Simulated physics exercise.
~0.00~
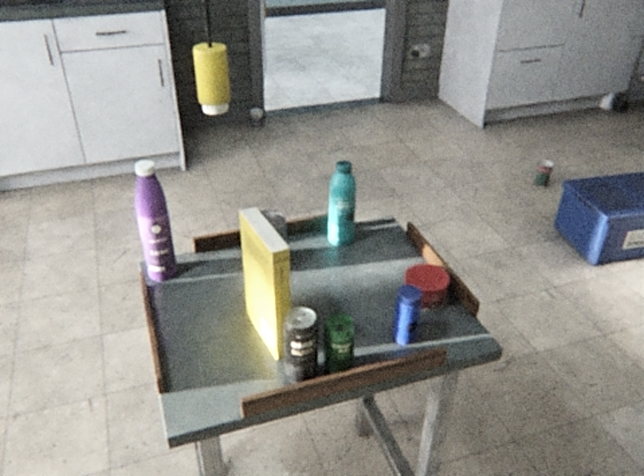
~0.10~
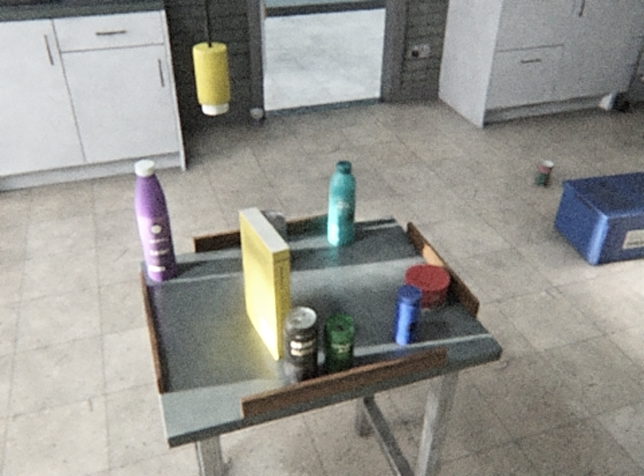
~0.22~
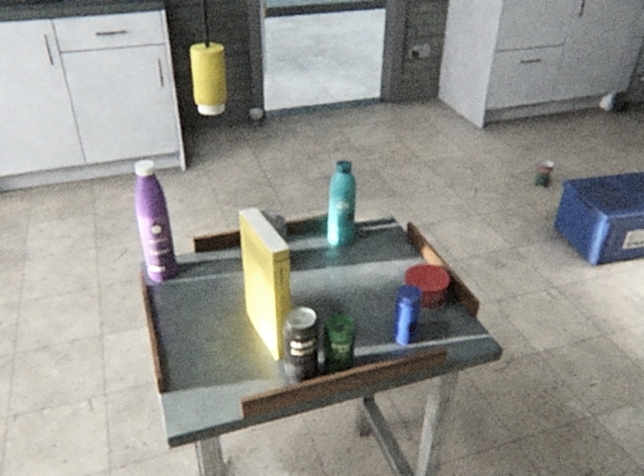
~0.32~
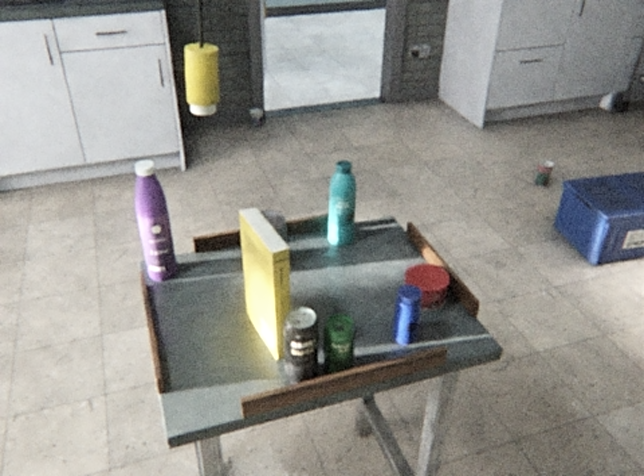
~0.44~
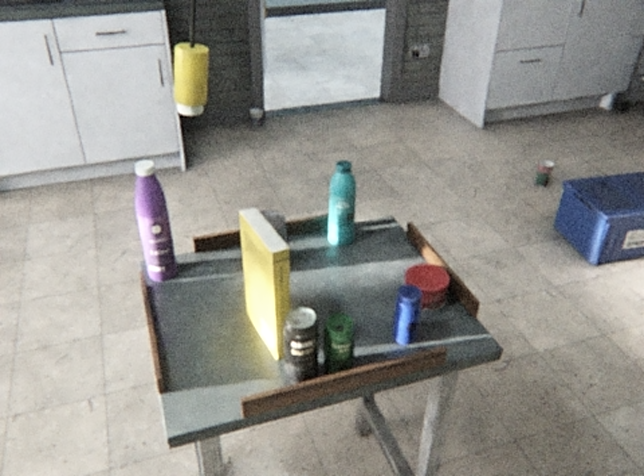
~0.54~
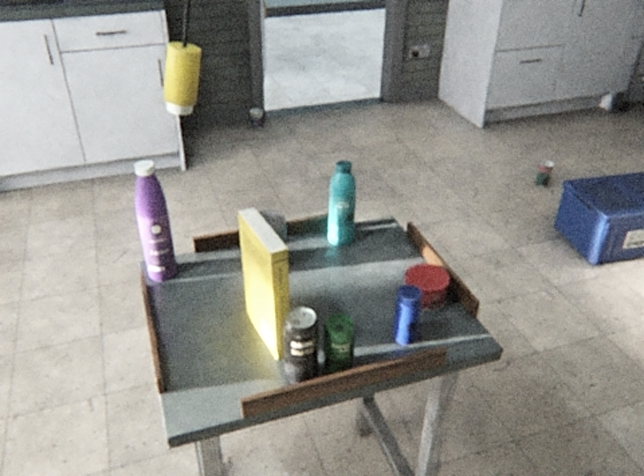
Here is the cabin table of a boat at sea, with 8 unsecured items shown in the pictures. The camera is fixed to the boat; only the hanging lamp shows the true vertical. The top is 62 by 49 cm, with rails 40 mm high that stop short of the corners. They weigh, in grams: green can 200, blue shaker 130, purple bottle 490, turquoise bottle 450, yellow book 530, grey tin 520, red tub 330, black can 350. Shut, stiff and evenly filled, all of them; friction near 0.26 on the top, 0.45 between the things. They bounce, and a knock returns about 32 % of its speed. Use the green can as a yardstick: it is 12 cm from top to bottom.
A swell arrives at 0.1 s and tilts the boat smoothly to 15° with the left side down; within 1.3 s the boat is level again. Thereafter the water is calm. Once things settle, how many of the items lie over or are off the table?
My guess is a single loss.
After 0.84 s, floor tilted 14°, left side down; yellow book 36° off its base.
After 0.94 s, floor tilted 12°, left side down; yellow book on its side.
After 1.24 s, floor tilted 2°, left side down; yellow book on its side.
In the end (1.9 s), toppled on the table, yellow book; the other 7 under 5 cm from the start. At the end, from the last picture's camera, green can near (338, 347), blue shaker near (407, 315).
